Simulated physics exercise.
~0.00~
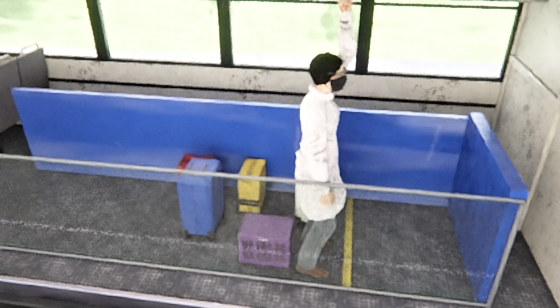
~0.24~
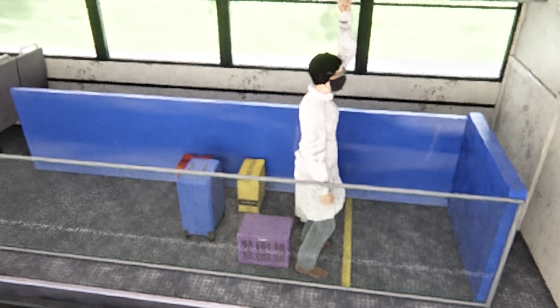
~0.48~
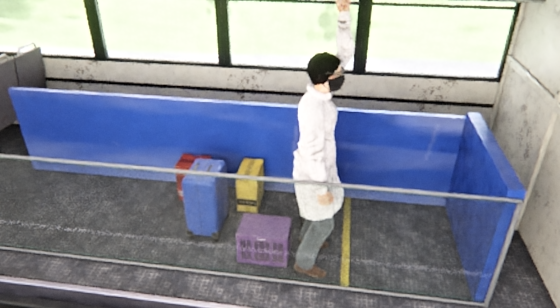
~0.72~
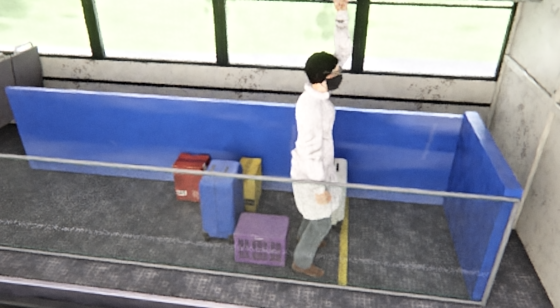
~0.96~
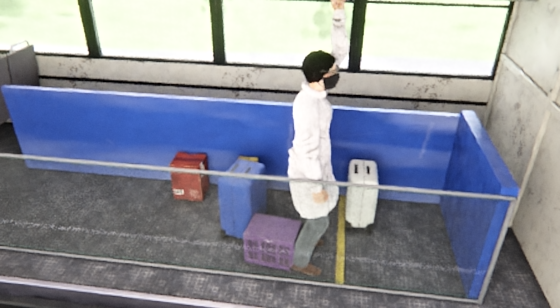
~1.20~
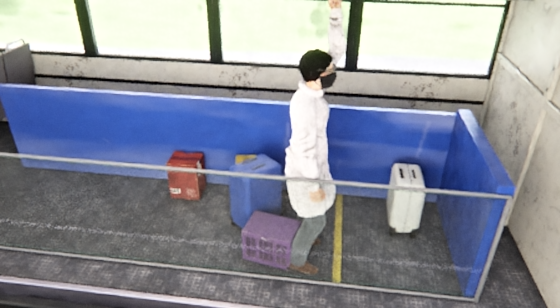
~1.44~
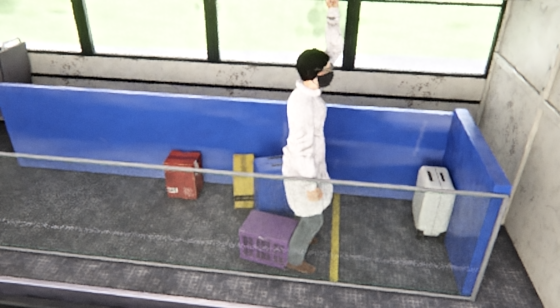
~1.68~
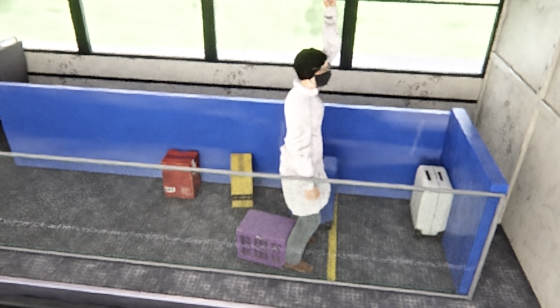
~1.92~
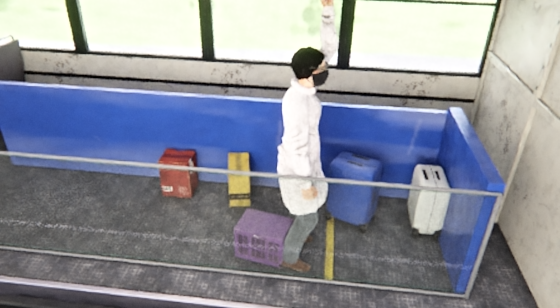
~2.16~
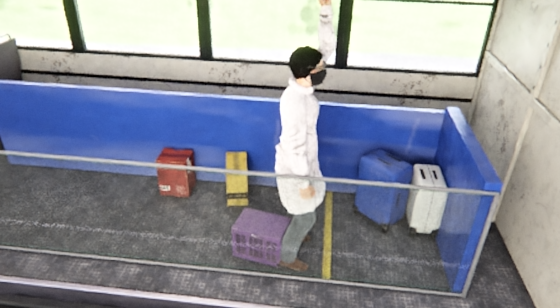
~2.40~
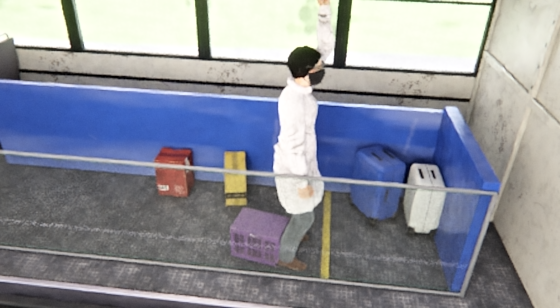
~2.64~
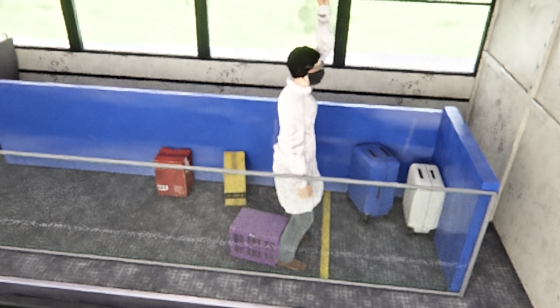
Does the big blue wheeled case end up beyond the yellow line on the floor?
Yes, the blue case rolls behind the standing person and comes to rest upright beyond the yellow line, next to the white case.
White and blue wheeled cases rolling right past a standing passenger and over a yellow line, stopping upright near the end panel.
